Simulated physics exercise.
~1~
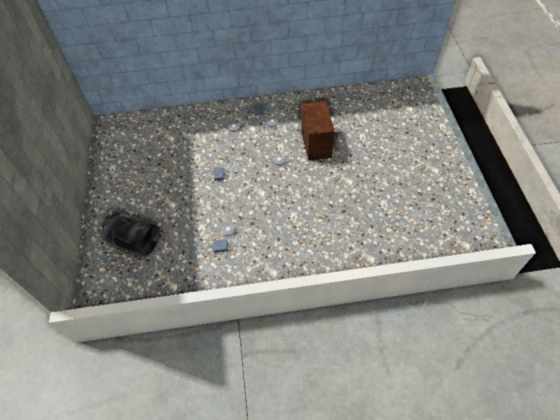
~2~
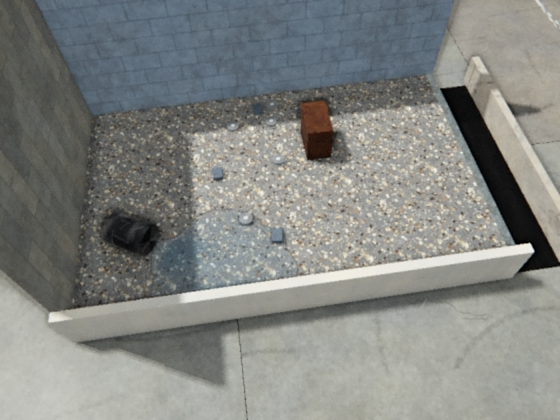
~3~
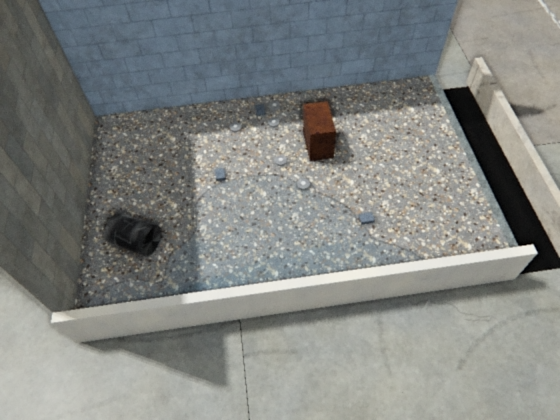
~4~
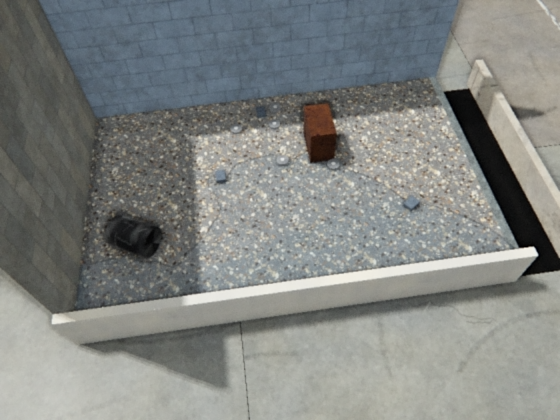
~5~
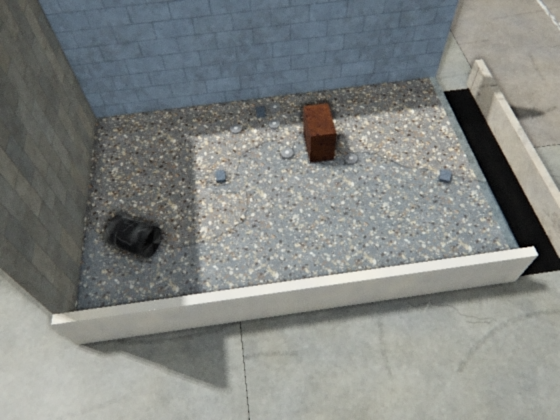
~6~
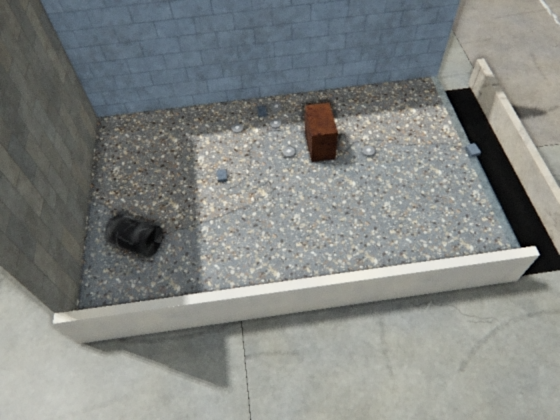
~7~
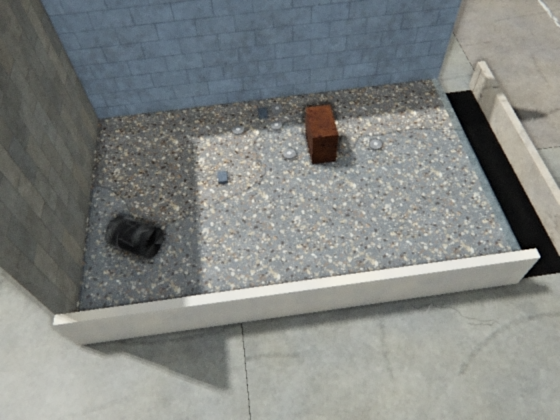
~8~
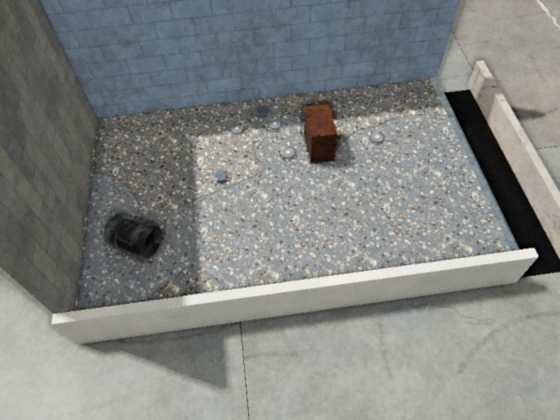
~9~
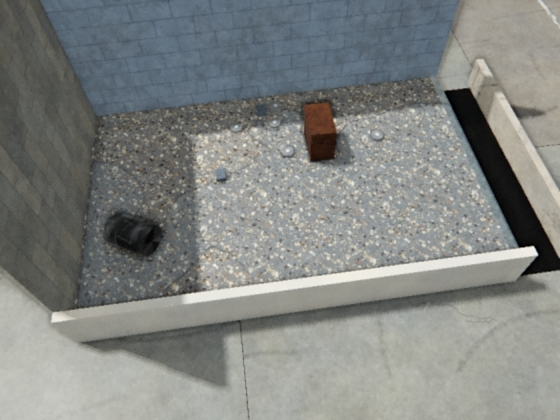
The clip opens on a walled room with a pebbled floor, a dark lump at left, a rust-brown box near the back and small blue and pale pieces scattered about. A bluish sheet of water spreads from the front left, and a blue block and a pale round piece start moving right. As the water covers more floor, the block slides farther, then angles toward the back right while the round piece passes in front of the box. The block reaches the dark channel at right and disappears. The round piece slows and ends right of the box, while the box and lump remain in place.
